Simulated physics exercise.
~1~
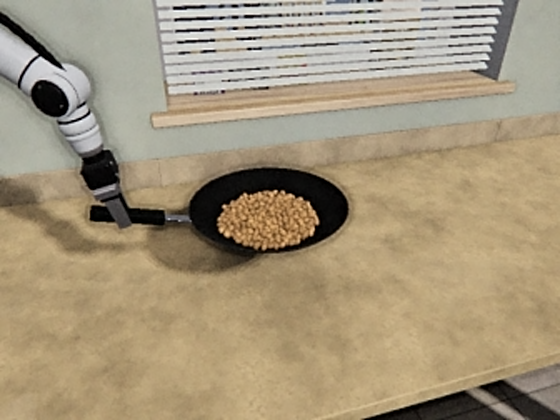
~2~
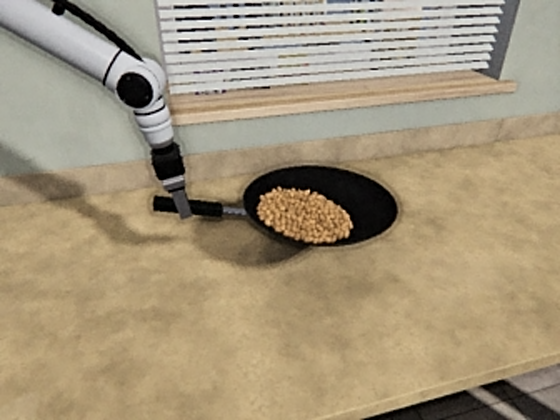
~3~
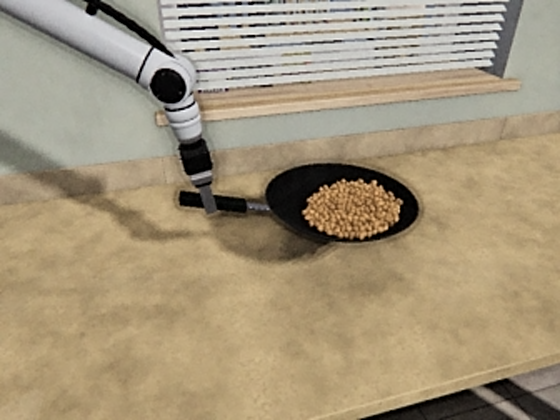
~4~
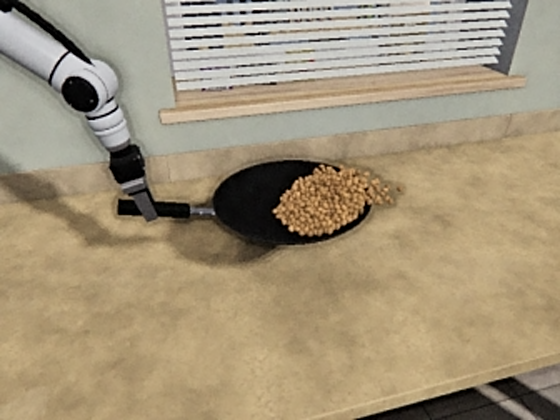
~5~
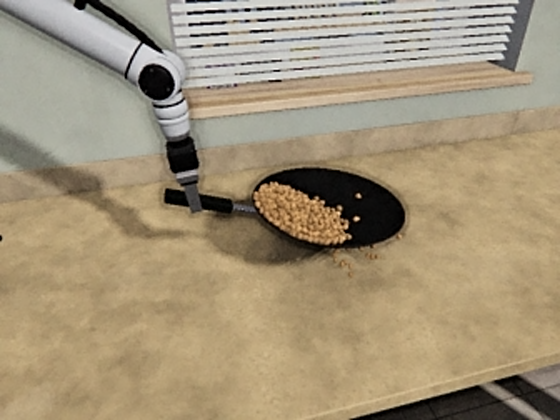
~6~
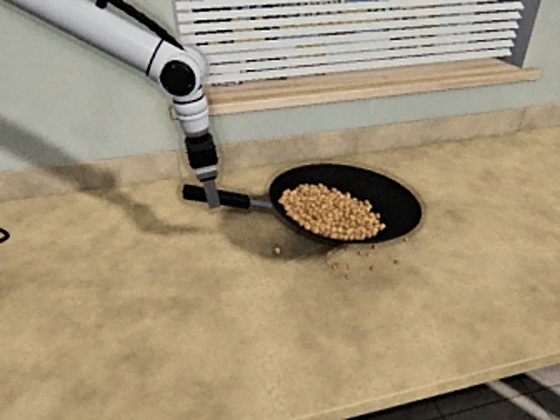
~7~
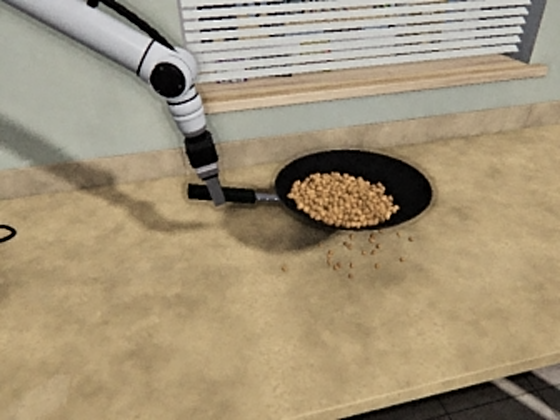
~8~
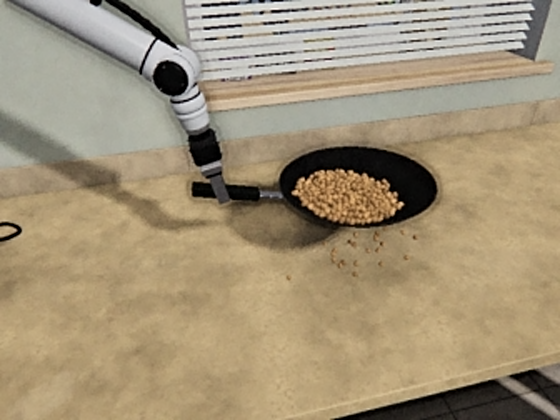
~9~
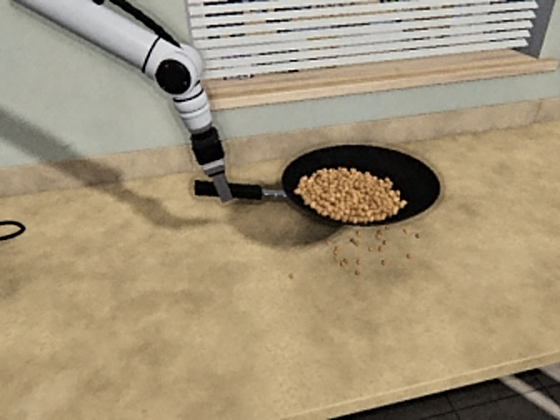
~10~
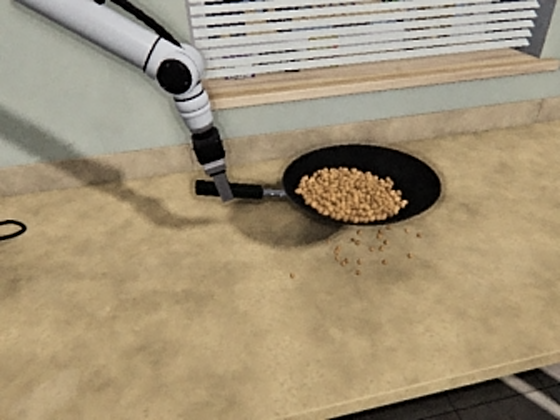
Robot arm jerking a black wok of dried beans back and forth above a counter, spilling a few, then holding still.
